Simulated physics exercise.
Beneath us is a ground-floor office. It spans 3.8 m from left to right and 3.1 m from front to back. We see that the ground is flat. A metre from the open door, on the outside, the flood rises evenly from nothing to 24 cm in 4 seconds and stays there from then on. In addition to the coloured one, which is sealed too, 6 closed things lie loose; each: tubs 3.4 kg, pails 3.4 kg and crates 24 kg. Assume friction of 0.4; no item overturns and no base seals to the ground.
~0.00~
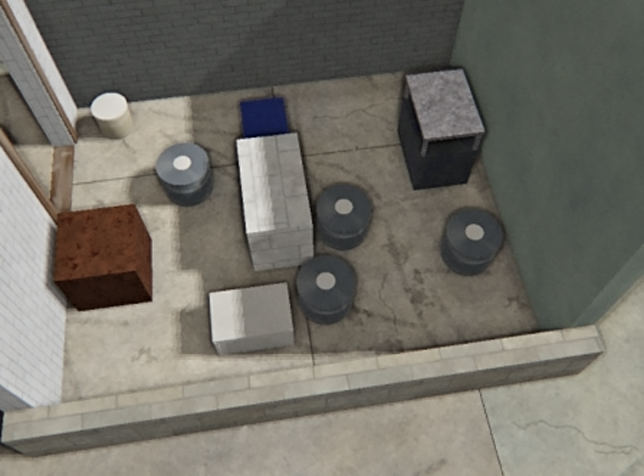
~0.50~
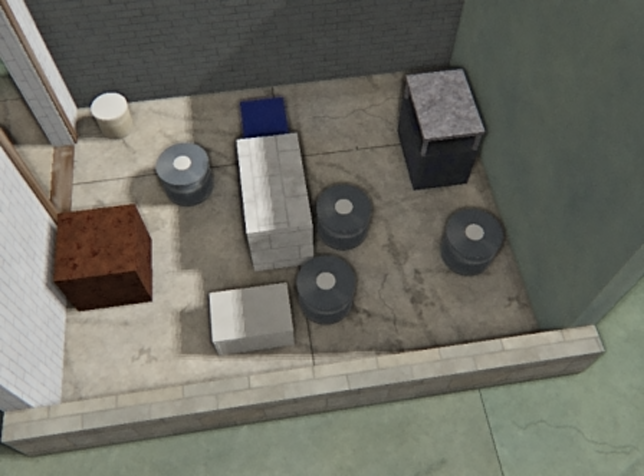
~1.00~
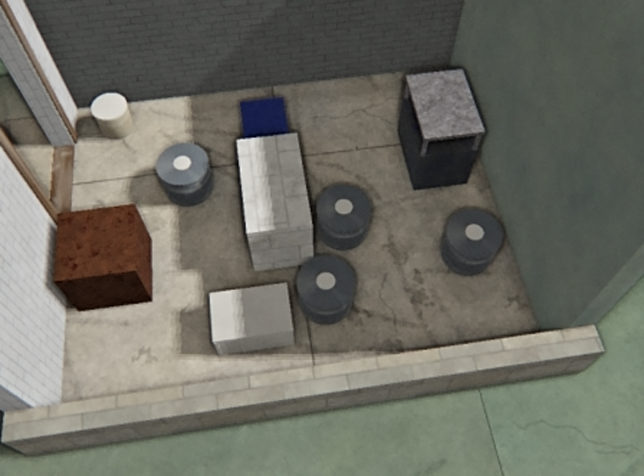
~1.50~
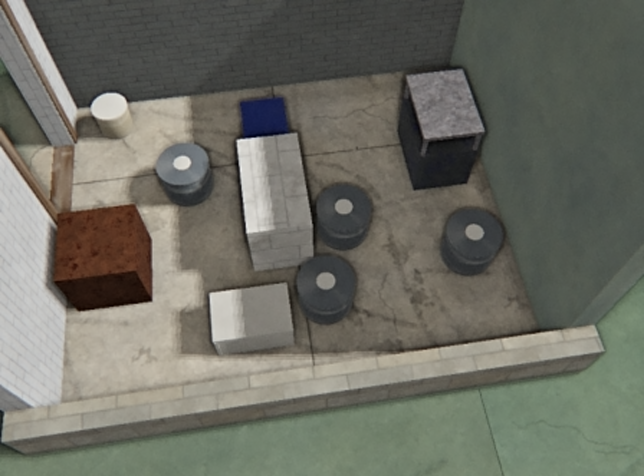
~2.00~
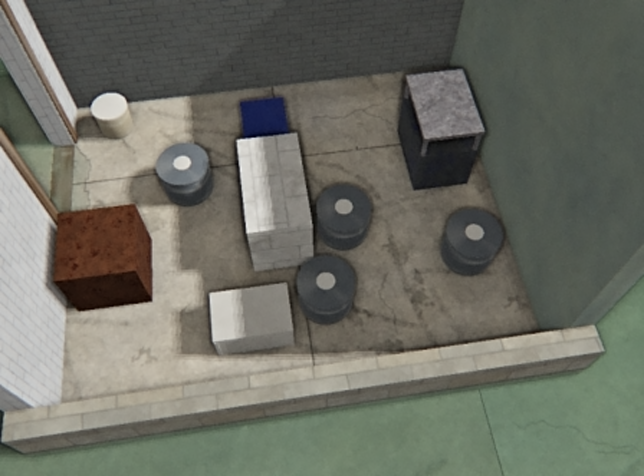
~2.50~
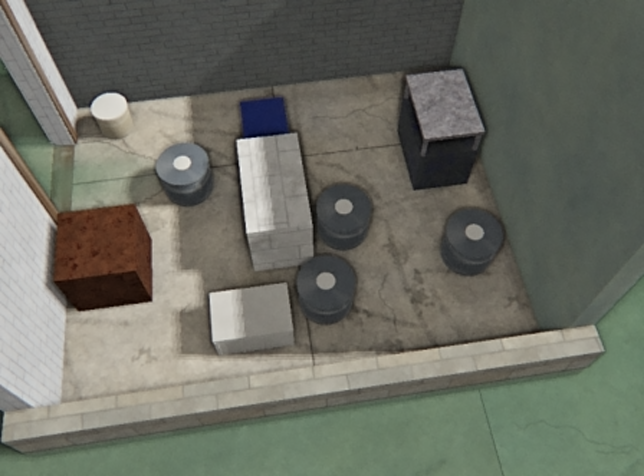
In this clip, seen from above, greenish water spreads over the ground outside a walled room holding round pails and box-like crates, then begins to seep in through the doorway at left, while the objects inside stay still.
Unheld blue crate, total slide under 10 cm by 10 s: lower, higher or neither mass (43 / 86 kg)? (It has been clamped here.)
Higher only.
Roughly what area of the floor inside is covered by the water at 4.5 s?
Somewhere around 4.0 m2, roughly.
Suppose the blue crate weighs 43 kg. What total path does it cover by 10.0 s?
Around 60 centimetres in total.
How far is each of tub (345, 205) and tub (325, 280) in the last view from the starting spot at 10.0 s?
In that order: 50 cm, 100 cm.
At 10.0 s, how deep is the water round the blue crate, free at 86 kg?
Depth: Approx. 11 cm.
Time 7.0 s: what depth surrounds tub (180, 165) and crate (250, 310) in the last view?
Roughly 10 and 5 cm.
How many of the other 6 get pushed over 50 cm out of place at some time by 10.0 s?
It adds up to 5.
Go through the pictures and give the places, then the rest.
The first picture shows the blue crate at (265, 124), on the bottom; 0.0 m2 under water; 0 of 7 have shifted.
The second picture shows the blue crate at (265, 124), on the bottom; water covers 0.0 m2; 0 of 7 have shifted.
The third picture shows the blue crate at (265, 124), on the bottom; 0.0 m2 under water; 0 of 7 have shifted.
The fourth picture shows the blue crate at (265, 124) rests on the ground; water covers 0.0 m2; 0 of 7 have shifted.
The fifth picture shows the blue crate at (265, 124), on the bottom; 0.1 m2 under water; 0 of 7 have shifted.
The sixth picture shows the blue crate at (265, 124), on the bottom; water covers 0.6 m2; 0 of 7 have shifted.
After 3.5 s the blue crate would be 0 cm from its start with 43 kg and 0 cm from its start with 86 kg; 2 cm of water round it then.
After 4.5 s the blue crate would be 0 cm from its start with 43 kg and 0 cm from its start with 86 kg; 7 cm of water round it then.
After 7.0 s the blue crate would be 16 cm from its start with 43 kg and 0 cm from its start with 86 kg; 10 cm of water round it then.
After 10.0 s the blue crate would be 63 cm from its start with 43 kg and 0 cm from its start with 86 kg; 11 cm of water round it then.
